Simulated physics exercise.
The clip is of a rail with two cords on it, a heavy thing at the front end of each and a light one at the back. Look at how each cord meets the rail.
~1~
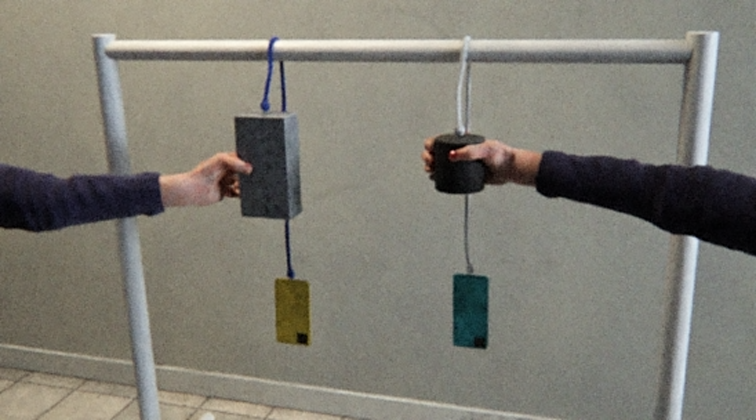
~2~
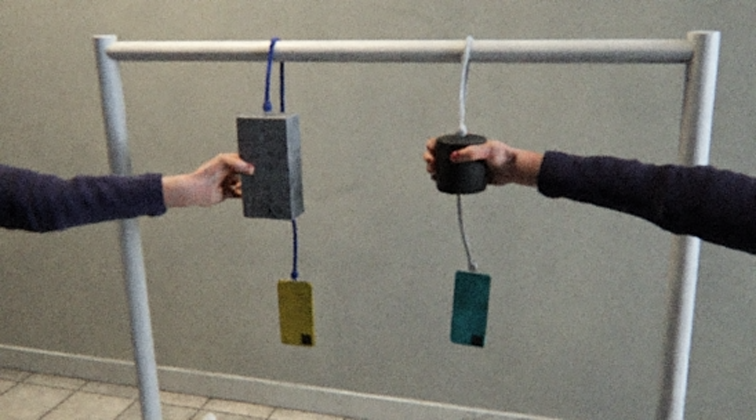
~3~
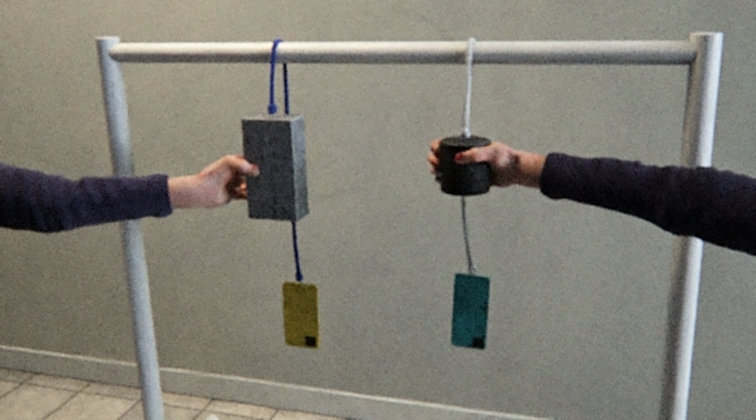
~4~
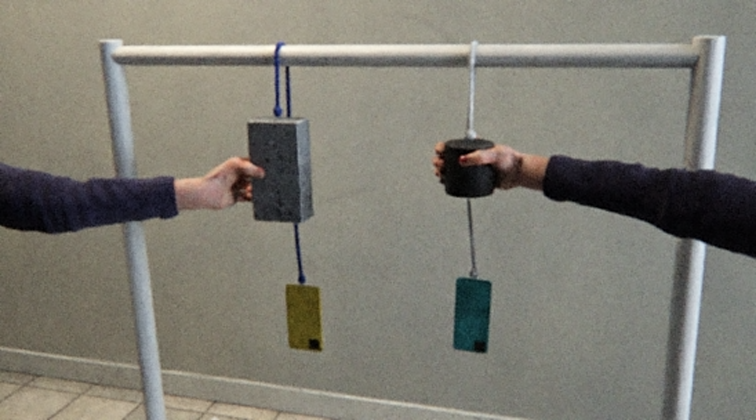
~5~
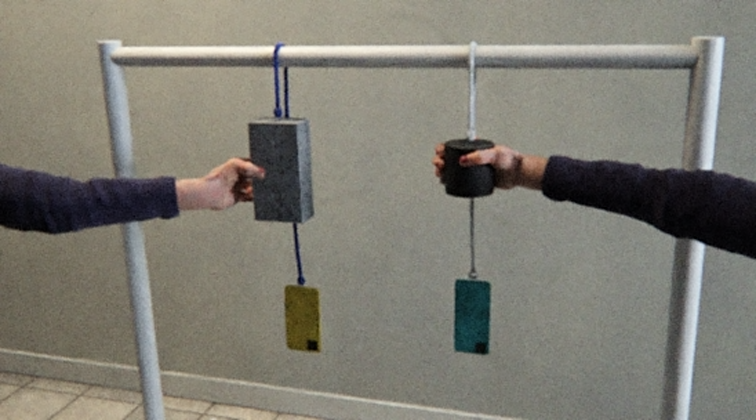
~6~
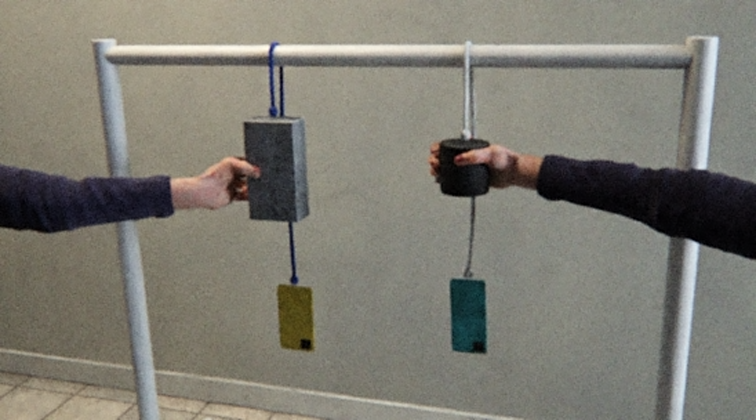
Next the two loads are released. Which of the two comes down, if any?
The paver runs down to the floor. The weight drops.
Then, 0.46 s later than the last view, paver dropping near (289, 360); weight dropping near (463, 391).
Then, 0.74 s later than the last view, paver on the floor; weight on the floor.
Finally, paver on the floor; weight on the floor. The paver drops and the weight pulls its rope through.
